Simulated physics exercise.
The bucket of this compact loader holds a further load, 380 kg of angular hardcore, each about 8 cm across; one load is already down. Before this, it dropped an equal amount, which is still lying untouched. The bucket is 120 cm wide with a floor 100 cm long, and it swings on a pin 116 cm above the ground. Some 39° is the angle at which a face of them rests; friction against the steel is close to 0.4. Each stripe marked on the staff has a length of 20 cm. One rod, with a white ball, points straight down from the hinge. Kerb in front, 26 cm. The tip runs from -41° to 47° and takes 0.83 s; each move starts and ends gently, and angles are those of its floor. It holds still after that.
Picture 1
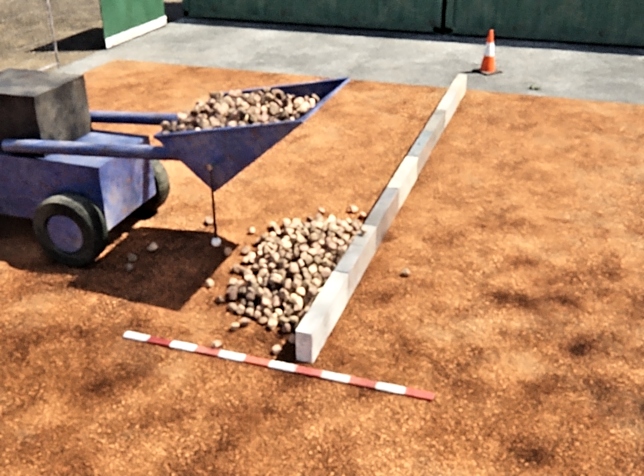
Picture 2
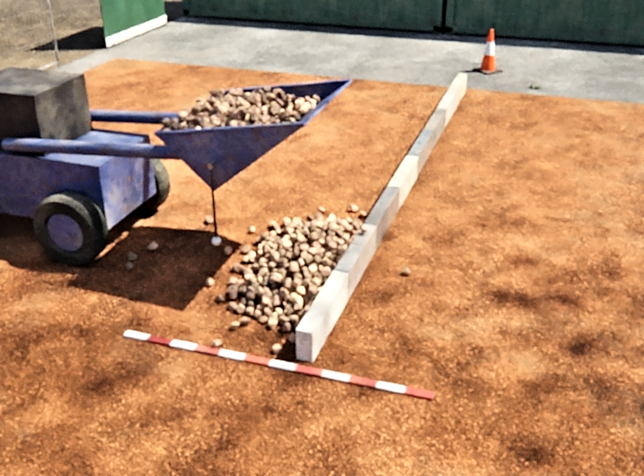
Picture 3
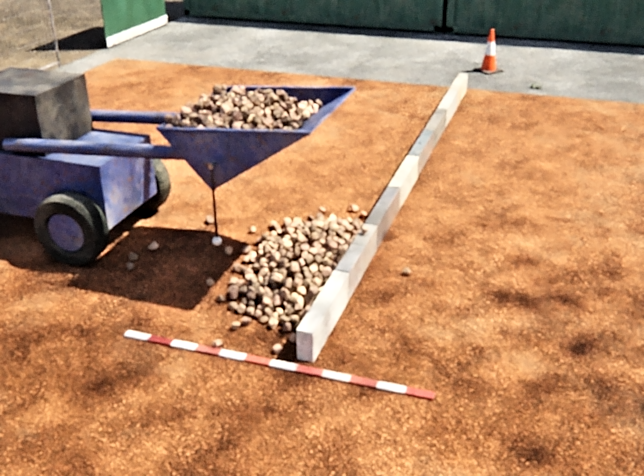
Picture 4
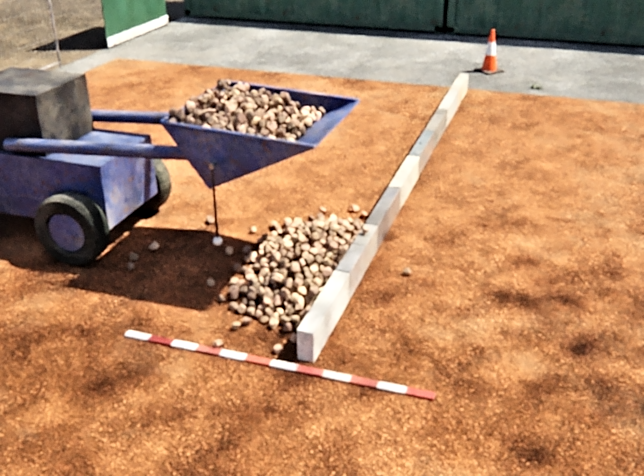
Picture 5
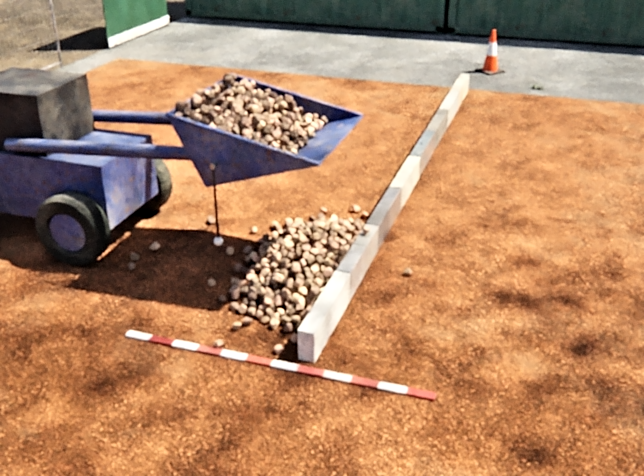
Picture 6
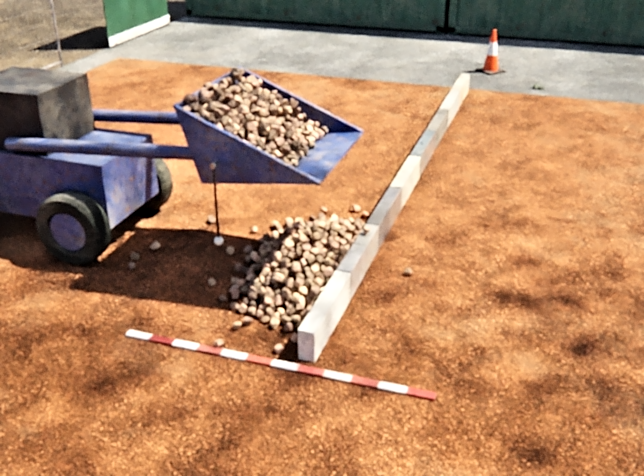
The footage shows a blue loader holding a bucket of stones above an earlier pile beside a pale kerb; the bucket steadily tilts forward, its front lip lowering, while the stones stay inside and the pile below remains unchanged.
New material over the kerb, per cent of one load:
14 per cent.
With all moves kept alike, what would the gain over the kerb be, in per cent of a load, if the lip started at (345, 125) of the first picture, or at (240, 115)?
Near 60 in a hundred, then near 0 in a hundred.
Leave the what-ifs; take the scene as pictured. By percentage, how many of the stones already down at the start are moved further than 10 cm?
Around 0 in a hundred.
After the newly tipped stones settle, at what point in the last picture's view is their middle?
The centre sits about (328, 244).
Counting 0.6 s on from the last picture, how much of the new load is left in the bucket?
It holds some 75 percent.
Then, 0.3 s after the last picture the floor is at 33°; in per cent of one load, 100 in the bucket, 100 on this side of the kerb; the foremost stones are at (358, 253).
Then, 0.6 s after the last picture the floor is at 47°; in per cent of one load, 77 in the bucket, 122 on this side of the kerb; the foremost stones are at (358, 253).
Then, 0.9 s after the last picture the floor is at 47°; in per cent of one load, 26 in the bucket, 166 on this side of the kerb, 8 over the kerb; the foremost stones are at (414, 270).
Then, 3.6 s after the last picture the floor is at 47°; in per cent of one load, 12 in the bucket, 174 on this side of the kerb, 14 over the kerb; the foremost stones are at (481, 292). Net gain over the kerb, 14.
